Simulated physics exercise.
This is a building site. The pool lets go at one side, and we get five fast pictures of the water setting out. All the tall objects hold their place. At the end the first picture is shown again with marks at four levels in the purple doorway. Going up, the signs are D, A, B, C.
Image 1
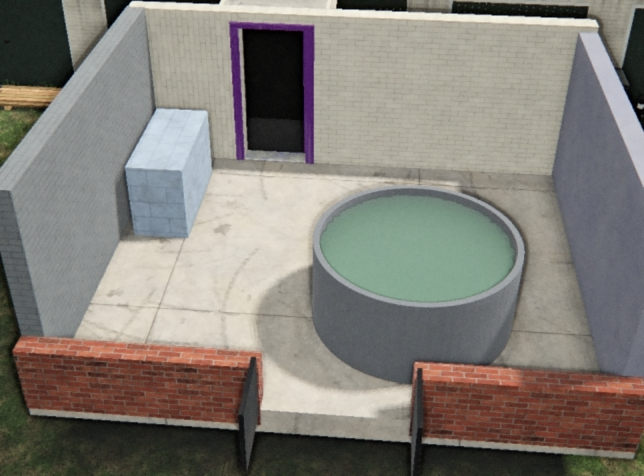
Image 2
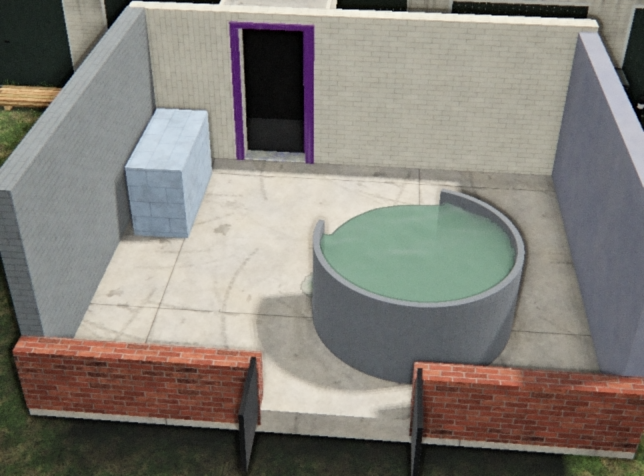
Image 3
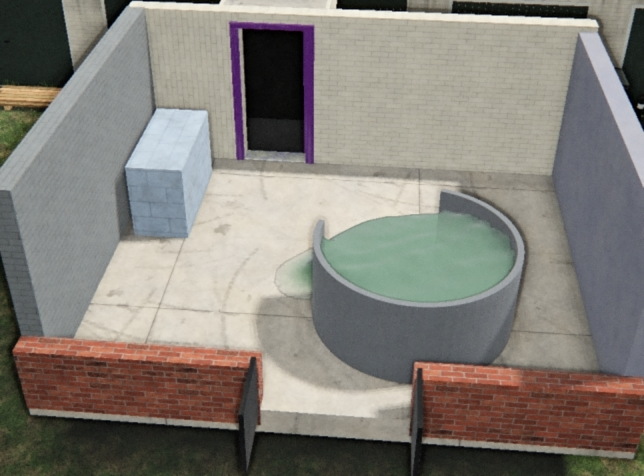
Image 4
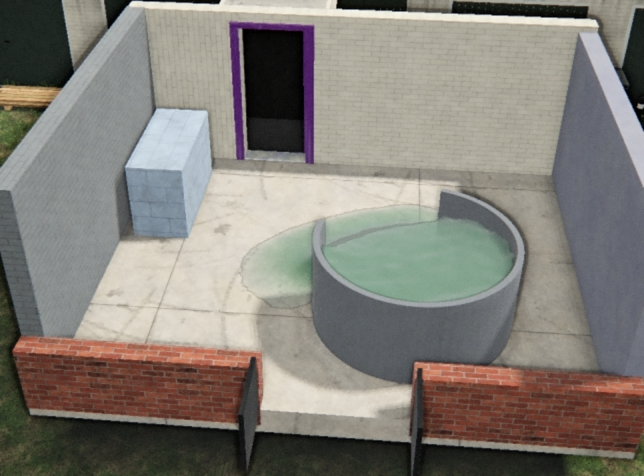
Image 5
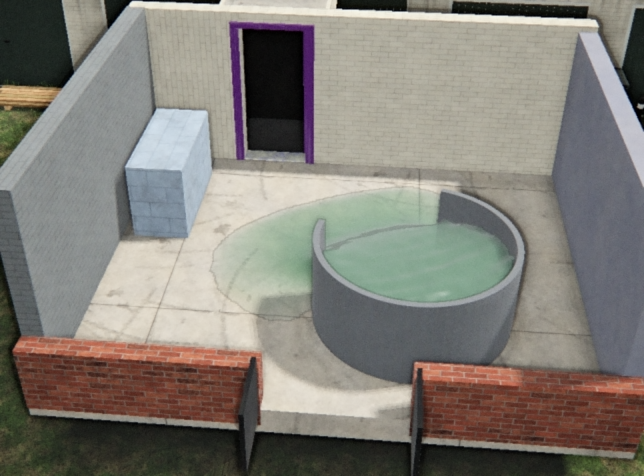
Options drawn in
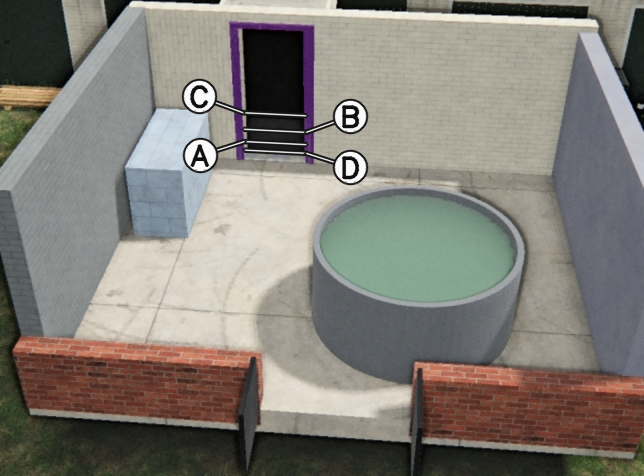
In a walled yard with a purple doorway and an open front gate, the back-left section of a round grey pool's wall disappears, and greenish water pours through the gap, spreading leftward across the pale concrete floor.
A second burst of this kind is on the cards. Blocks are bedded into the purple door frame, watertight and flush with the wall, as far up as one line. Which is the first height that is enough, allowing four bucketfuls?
The limit is B.
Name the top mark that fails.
That is mark A.
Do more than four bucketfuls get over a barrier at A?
Yes.
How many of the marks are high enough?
Two.
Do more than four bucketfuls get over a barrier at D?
Yes, it does.
In white, A at (275, 143); B at (274, 130); C at (274, 114); D at (275, 151); from the bottom up D, A, B, C.
Choosing A, about 9 bucketfuls get in.
Choosing B, a splash gets over, under a bucket.
Choosing C, nothing gets over.
Choosing D, dozens of bucketfuls pour in.
